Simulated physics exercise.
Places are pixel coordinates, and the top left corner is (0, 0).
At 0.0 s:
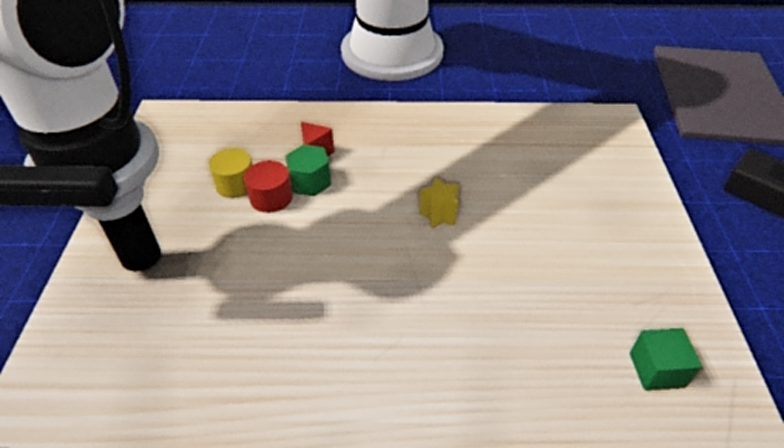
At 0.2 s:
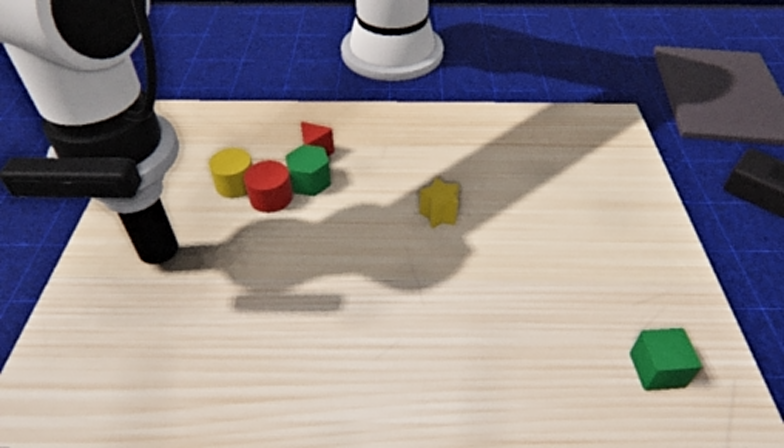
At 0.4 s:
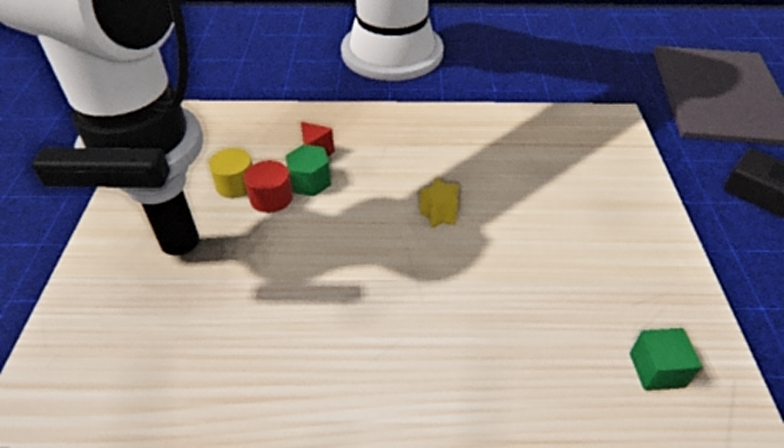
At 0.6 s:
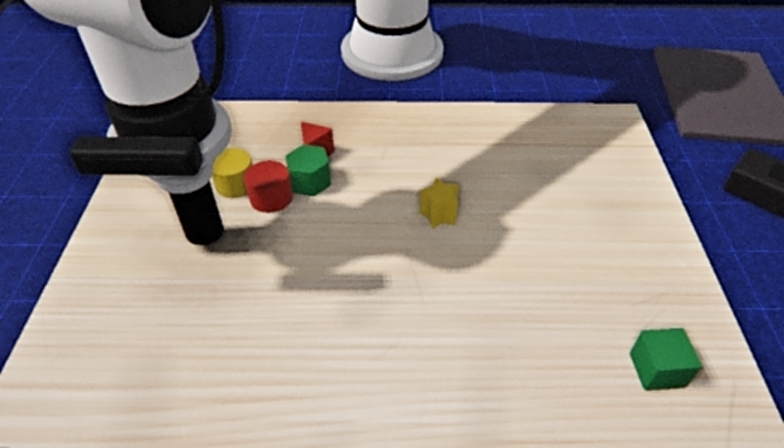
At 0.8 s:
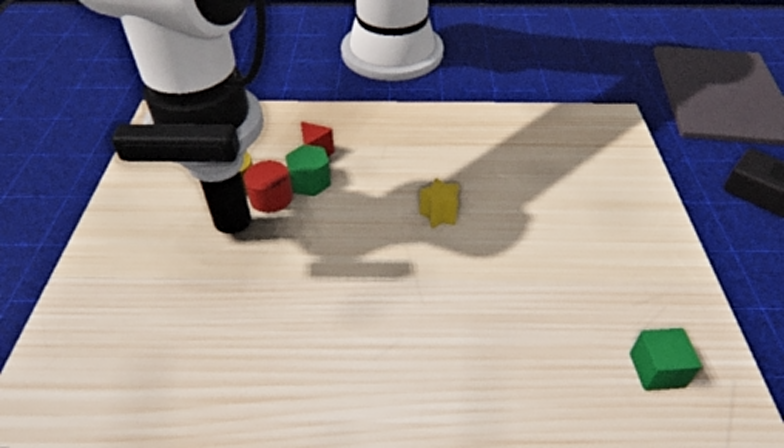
On a wooden board, a robot arm moves its black tip right toward several still, coloured blocks.
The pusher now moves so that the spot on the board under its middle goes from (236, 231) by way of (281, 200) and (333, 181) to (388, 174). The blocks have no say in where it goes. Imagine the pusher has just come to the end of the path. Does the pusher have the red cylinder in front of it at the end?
Answer: No.
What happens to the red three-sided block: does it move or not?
It ends up somewhere else.
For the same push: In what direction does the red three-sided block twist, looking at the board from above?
From overhead, anticlockwise.
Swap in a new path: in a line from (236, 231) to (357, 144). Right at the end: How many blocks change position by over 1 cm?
Three or more blocks.
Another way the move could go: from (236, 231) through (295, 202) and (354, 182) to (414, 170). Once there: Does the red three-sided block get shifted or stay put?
By then it is displaced.
What follows on the original path. One third of the way, pusher (280, 189); red cylinder (304, 154); green six-sided block (342, 142); red three-sided block (320, 121), turned 45° anticlockwise.
Two thirds of the way, pusher (332, 170); red cylinder (344, 133); green six-sided block (380, 120), turned 15° clockwise; red three-sided block (324, 117), turned 90° anticlockwise.
At the end, pusher (387, 164); yellow cylinder unmoved; red cylinder (353, 129); green six-sided block (385, 115), turned 35° clockwise; red three-sided block (323, 116), turned 95° anticlockwise.
